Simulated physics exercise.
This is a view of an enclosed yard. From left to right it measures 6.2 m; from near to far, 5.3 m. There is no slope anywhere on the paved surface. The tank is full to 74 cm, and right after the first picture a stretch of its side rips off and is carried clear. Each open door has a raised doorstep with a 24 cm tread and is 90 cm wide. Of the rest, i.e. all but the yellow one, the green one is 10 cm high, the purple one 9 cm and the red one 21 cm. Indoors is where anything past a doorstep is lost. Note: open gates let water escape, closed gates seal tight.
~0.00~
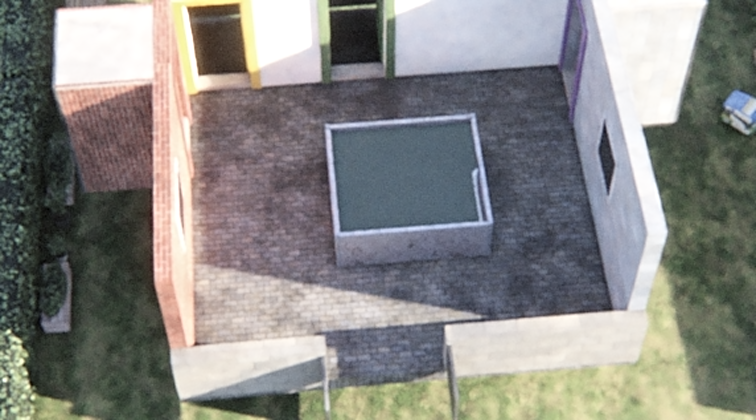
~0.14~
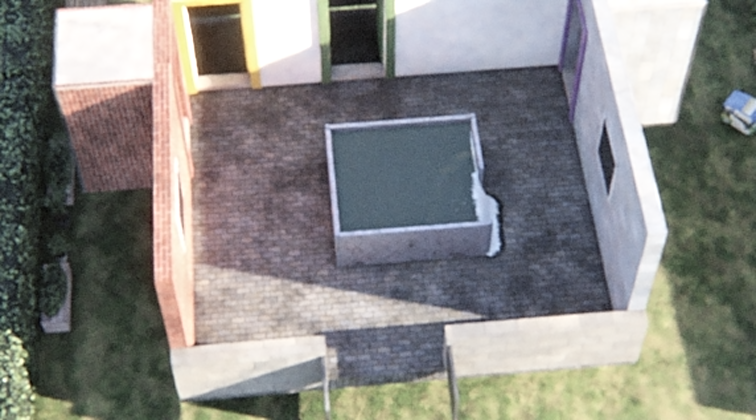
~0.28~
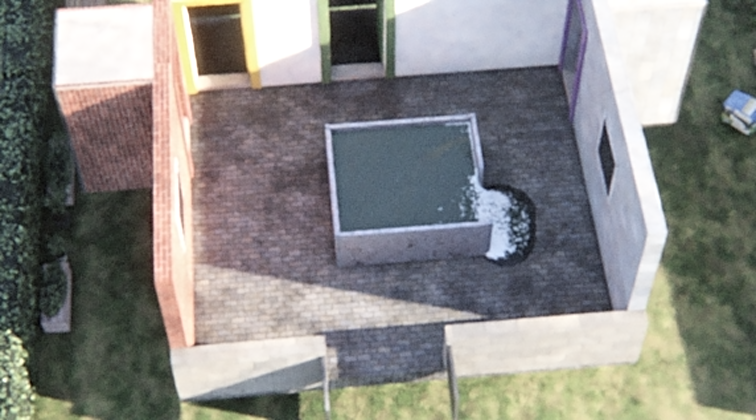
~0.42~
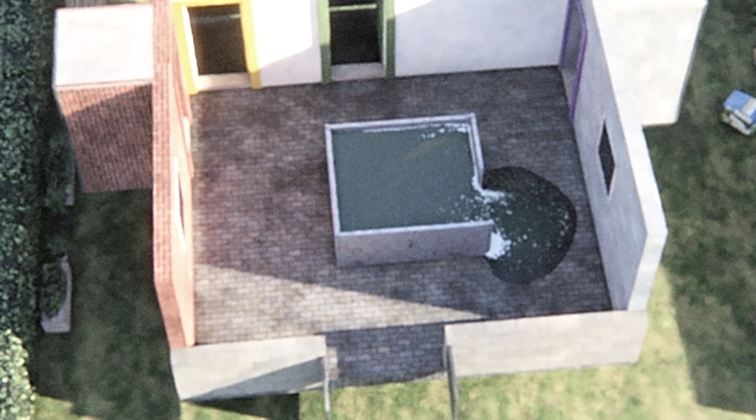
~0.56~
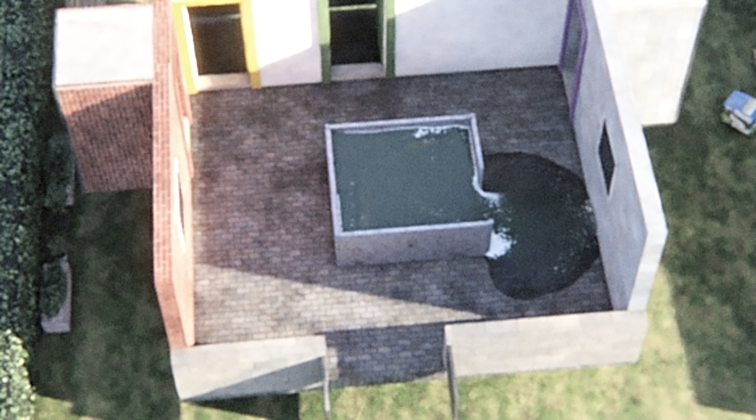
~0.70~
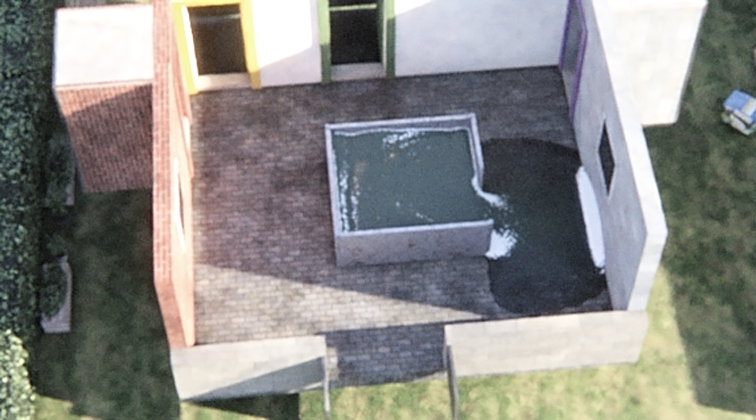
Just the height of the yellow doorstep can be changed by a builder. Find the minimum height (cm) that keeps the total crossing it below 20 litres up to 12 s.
The minimum is roughly 12 cm.
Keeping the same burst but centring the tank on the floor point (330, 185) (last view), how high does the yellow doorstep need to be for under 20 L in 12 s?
In this case, 11.5 cm or so.
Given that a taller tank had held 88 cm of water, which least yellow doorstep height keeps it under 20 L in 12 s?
Step height: Approx. 15 cm.
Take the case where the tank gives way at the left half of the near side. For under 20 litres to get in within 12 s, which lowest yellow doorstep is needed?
Close to 6.0 cm at the least.
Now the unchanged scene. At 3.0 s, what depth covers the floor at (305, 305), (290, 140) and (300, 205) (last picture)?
Going through the spots in order gives 1, 0 and 0 centimetres.
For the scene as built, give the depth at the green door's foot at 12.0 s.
Lab note: Depth approx. 11.5 cm.
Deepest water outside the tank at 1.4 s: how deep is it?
Max depth: Around 50 cm.
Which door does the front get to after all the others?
I'd say the red door.
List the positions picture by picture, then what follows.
The first frame shows the tank at (407, 177) is whole and still, 74 cm deep; the yellow door at (219, 49) is dry.
In the second frame, the front is at (498, 206), 0.3 m from the gap at (482, 216); 0.2 m2 of floor is wet, 74 cm left at the back.
In the third frame, the front is at (531, 216), 0.8 m from the gap at (482, 217); 0.8 m2 of floor is wet, 74 cm left at the back.
In the fourth frame, the gap is at (482, 217), the front 1.4 m out at (571, 223); the back of the tank holds 74 cm.
In the fifth frame, the gap is at (482, 217), the front 1.7 m out at (599, 244); the back of the tank holds 73 cm.
In the sixth frame, the front is at (607, 280), 1.9 m from the gap at (482, 217); 4.2 m2 of floor is wet, 66 cm left at the back; 4.4 m in a straight line remain to the yellow door at (219, 49).
After 1.4 s water covers 20 % of the floor, deepest (50 cm) near (615, 340); it has not reached the yellow door.
After 3.0 s water covers 50 % of the floor, deepest (35 cm) near (615, 340); it has not reached the yellow door.
After 12.0 s water covers 100 % of the floor, deepest (14 cm) near (196, 375); 12 cm at the yellow door, 68 litres in over its 9 cm doorstep.
At the yellow door as built, the water arrived by 4.0 s and peaked near 15 cm at 7.6 s.
Run again over the same 12 s with other heights there, 57 litres in over 9.5 cm, 10 litres over 13 cm. The limit of 20 litres is kept from about 12 cm up.
